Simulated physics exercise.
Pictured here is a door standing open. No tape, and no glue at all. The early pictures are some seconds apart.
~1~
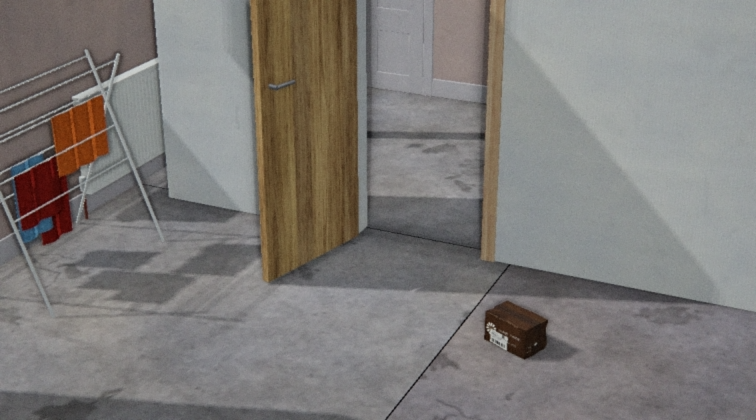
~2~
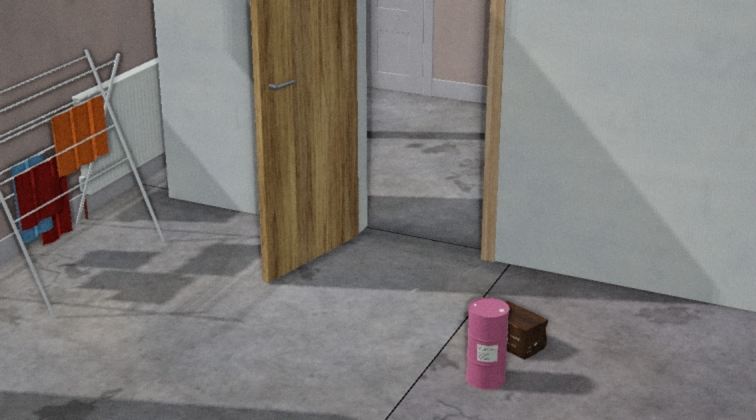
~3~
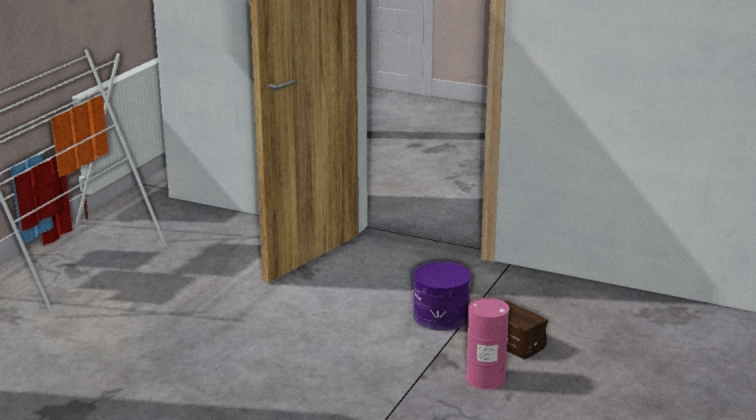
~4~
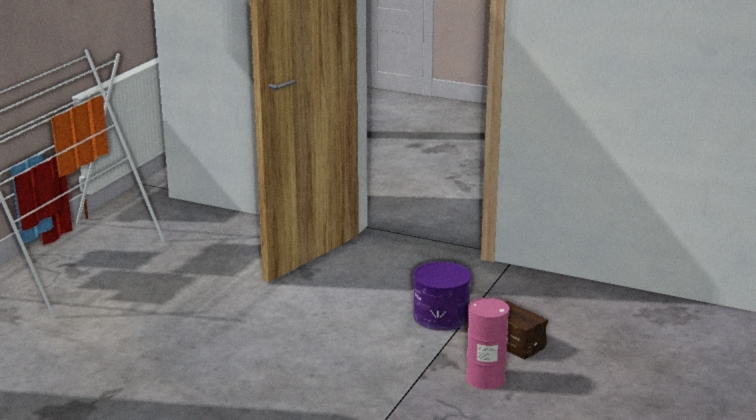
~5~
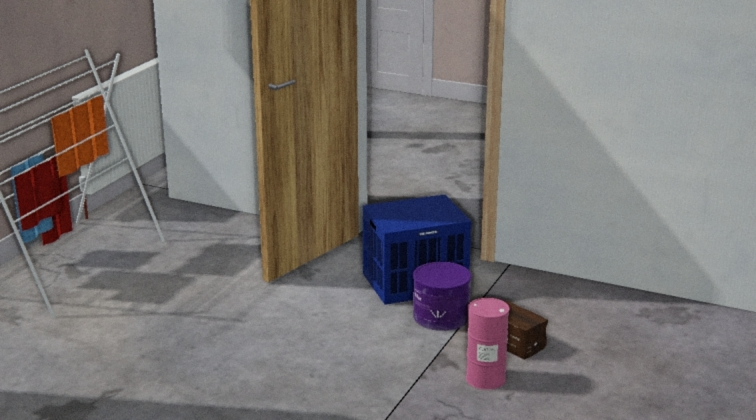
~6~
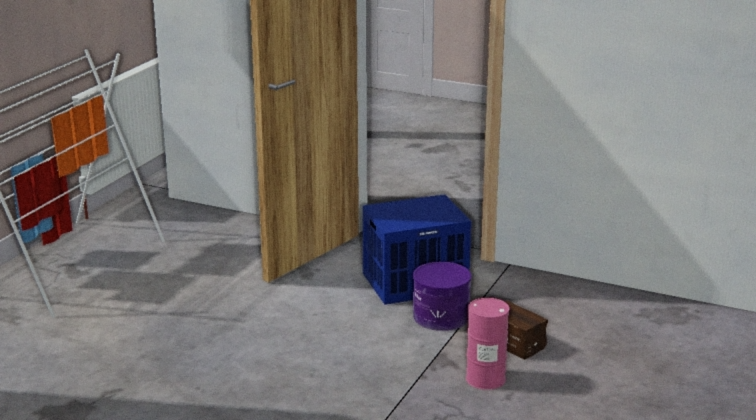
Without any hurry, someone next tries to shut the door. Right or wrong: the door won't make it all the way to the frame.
Right.
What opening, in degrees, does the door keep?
Open angle: About 50°.
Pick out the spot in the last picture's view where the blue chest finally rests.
Roughly (431, 248).
Then, 0.70 s on from there, door 88° open.
Then, 1.10 s on from there, door 70° open.
Then, 1.50 s on from there, door 56° open; blue chest shifted a little near (425, 249).
In the end, door 52° open; all 4 unmoved. At the end, from the last picture's camera, blue chest near (431, 248).
